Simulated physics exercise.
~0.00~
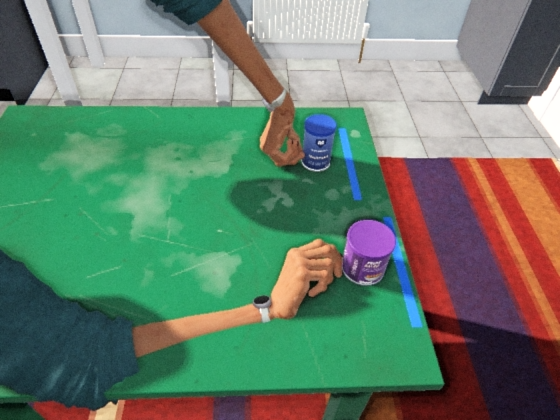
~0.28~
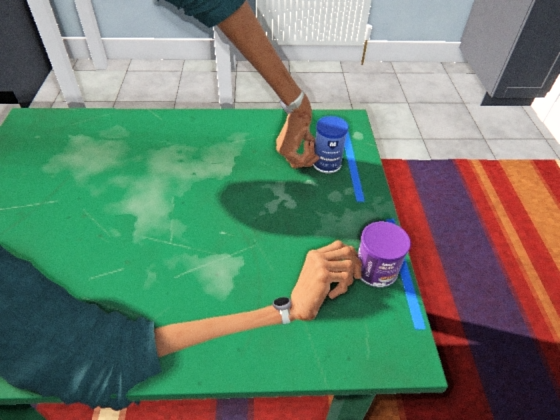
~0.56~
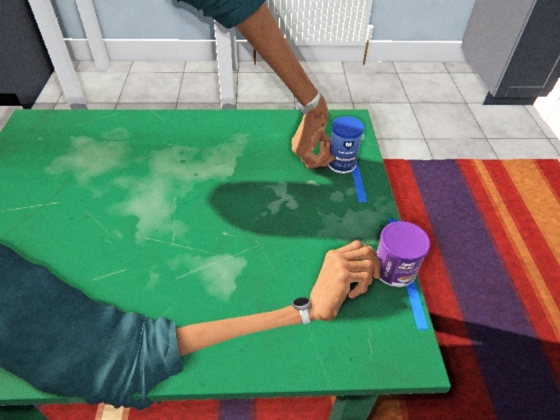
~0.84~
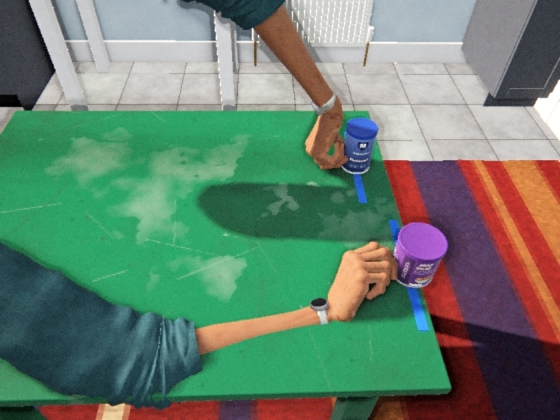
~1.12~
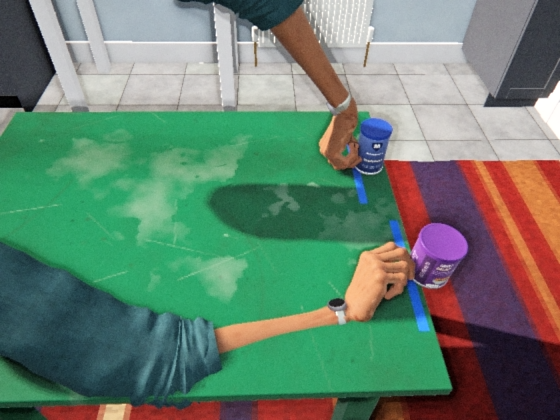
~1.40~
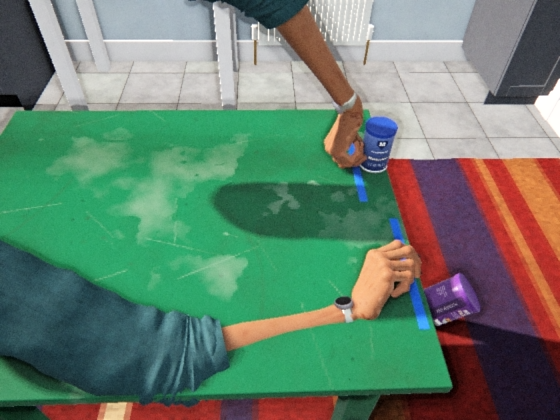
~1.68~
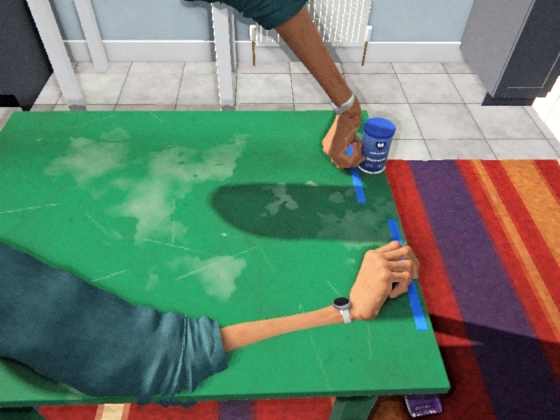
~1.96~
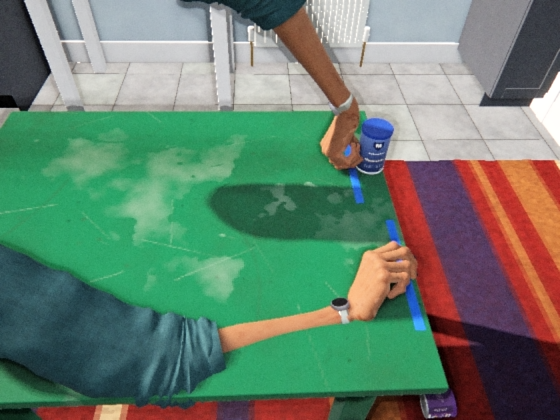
Two hands push a purple tin and a blue tin across a worn green table, seen from above at an angle, with a striped red rug and pale floor tiles beyond. The purple tin is nearer, the blue one farther back, and strips of blue tape lie near the right end. Both tins slide right together, passing onto and over the tape. The near hand halts at its strip as the purple tin tilts past the edge and drops to the floor. The blue tin stops at the edge and stays upright beside the far hand.
